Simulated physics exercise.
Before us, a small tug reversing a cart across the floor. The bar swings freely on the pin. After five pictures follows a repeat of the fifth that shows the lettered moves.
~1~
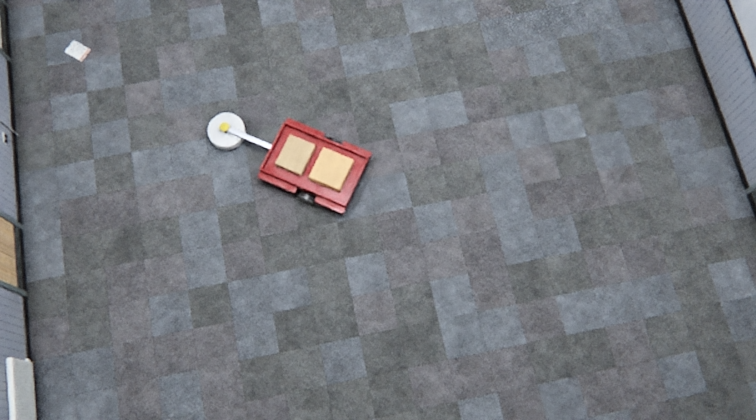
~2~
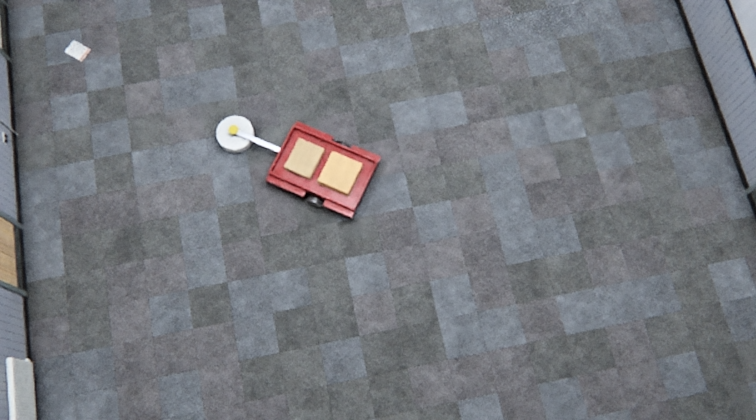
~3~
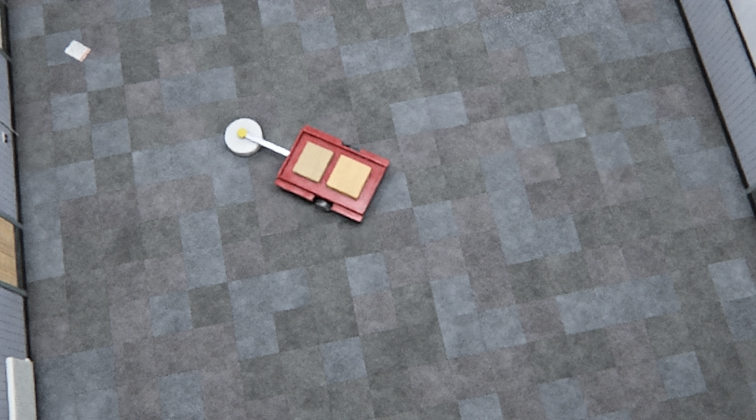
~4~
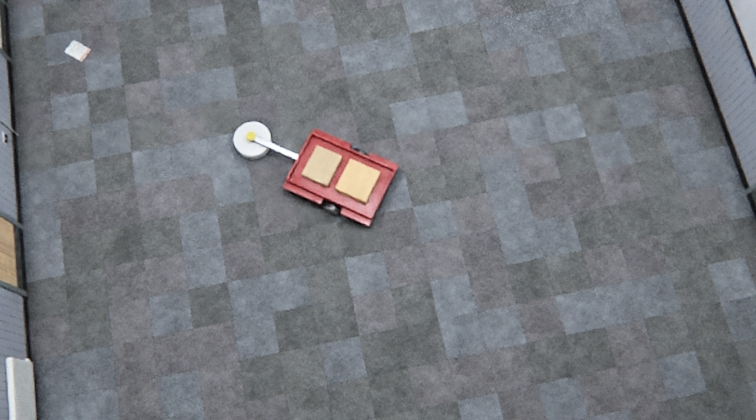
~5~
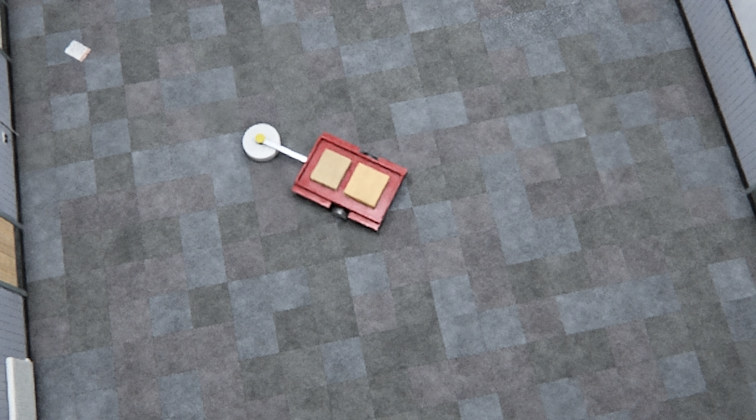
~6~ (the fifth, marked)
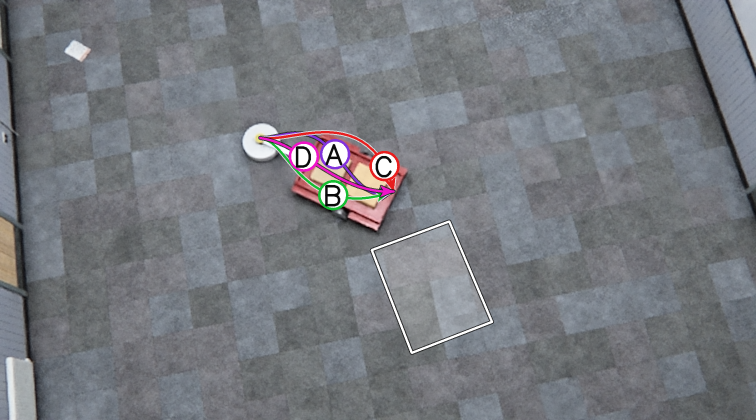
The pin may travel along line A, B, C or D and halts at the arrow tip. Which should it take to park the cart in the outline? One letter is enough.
Choose route C.
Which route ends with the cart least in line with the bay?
The widest miss is B.
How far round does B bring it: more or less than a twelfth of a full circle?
It turns less than that.
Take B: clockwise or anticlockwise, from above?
It turns anticlockwise.
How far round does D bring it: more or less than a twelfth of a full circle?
Less.
On the copy, A from (260, 138) via (335, 154) to (394, 191); B from (260, 138) via (314, 186) to (389, 193); C from (260, 138) via (343, 134) to (394, 191); D from (260, 138) via (321, 168) to (394, 191); the bay at (431, 285).
On C. First, robot (318, 136), cart (387, 202).
Then, robot (371, 152), cart (412, 238).
Finally, robot (393, 195), cart (432, 286); the cart stands in the bay.
By contrast, A leaves the cart at (461, 269), out of the bay; B leaves the cart at (494, 215), out of the bay; D leaves the cart at (483, 244), out of the bay.
